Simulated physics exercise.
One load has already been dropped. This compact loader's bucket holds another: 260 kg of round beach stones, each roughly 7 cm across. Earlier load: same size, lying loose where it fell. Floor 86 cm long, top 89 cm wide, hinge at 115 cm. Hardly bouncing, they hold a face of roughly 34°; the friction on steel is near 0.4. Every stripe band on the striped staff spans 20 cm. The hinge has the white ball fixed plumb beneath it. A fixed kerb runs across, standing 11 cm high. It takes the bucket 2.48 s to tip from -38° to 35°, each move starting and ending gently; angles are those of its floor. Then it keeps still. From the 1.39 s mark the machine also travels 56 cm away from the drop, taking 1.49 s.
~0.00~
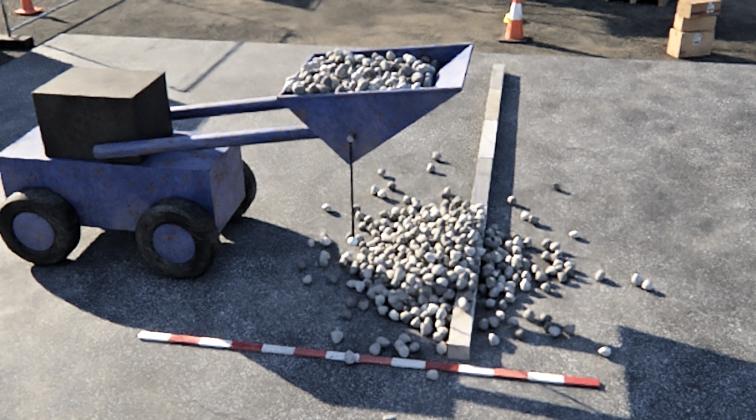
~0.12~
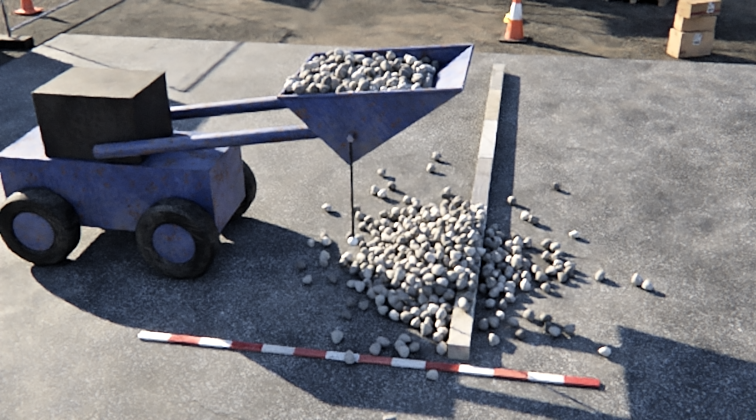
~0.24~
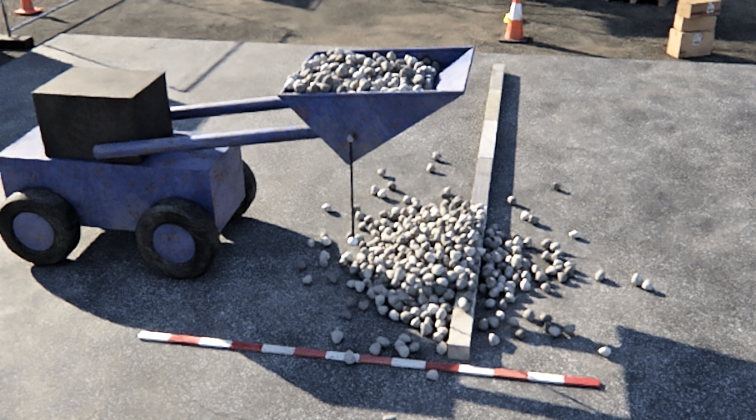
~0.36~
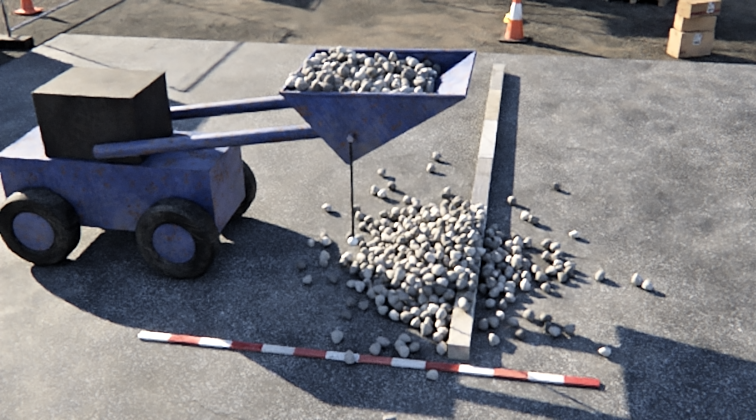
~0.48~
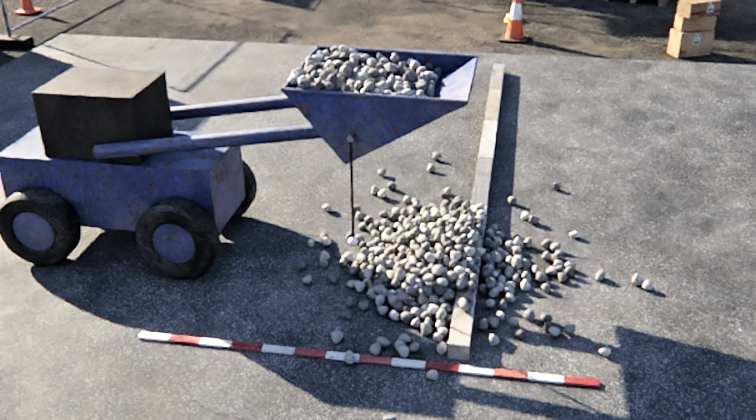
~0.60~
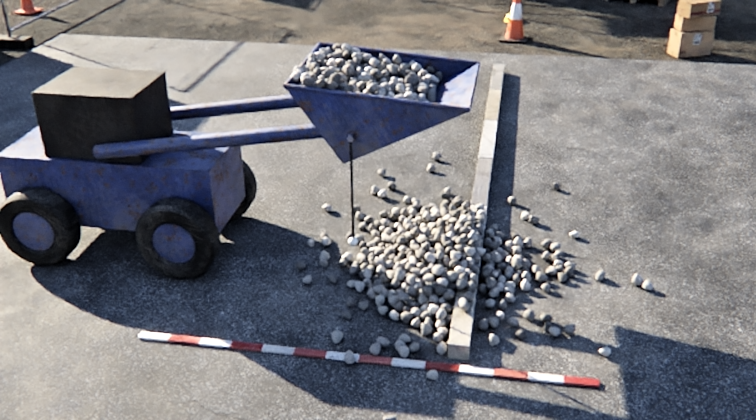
A blue loader held a bucket full of pale stones above a loose pile spread across a low kerb, and the bucket tilted slightly down to the right while everything else stayed still.
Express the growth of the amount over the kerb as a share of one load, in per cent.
Roughly 34 per cent of a load.
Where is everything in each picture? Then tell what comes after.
The bucket is at -38°, its lip at (462, 89); the top of the load is at (359, 63). The earlier load is highest near (460, 240), 22 cm above ground level, 85 % on this side of the kerb, 15 % over the kerb, in the first picture.
Lip at (462, 90), floor tilted -38°, highest stones at (350, 62); the stones move at 0.0 m/s on average, in the second picture.
Lip at (464, 92), floor tilted -36°, highest stones at (343, 61); the stones move at 0.1 m/s on average, in the third picture.
The bucket is at -34°, its lip at (465, 97); the top of the load is at (338, 59); the stones move at 0.1 m/s on average, in the fourth picture.
Lip at (468, 103), floor tilted -31°, highest stones at (336, 58); the stones move at 0.1 m/s on average, in the fifth picture.
The bucket is at -27°, its lip at (470, 110); the top of the load is at (338, 54); the stones move at 0.1 m/s on average, in the sixth picture.
After 1.9 s the floor is at 24°; in per cent of one load, 84 in the bucket, 101 on this side of the kerb, 15 over the kerb; the foremost stones are at (596, 285).
After 2.6 s the floor is at 35°; in per cent of one load, 8 in the bucket, 148 on this side of the kerb, 45 over the kerb; the foremost stones are at (620, 301).
After 3.3 s the floor is at 35°; in per cent of one load, 0 in the bucket, 151 on this side of the kerb, 49 over the kerb; the foremost stones are at (652, 308).
After 5.8 s the floor is at 35°; in per cent of one load, 0 in the bucket, 151 on this side of the kerb, 49 over the kerb; the foremost stones are at (652, 308). Net gain over the kerb, 34.
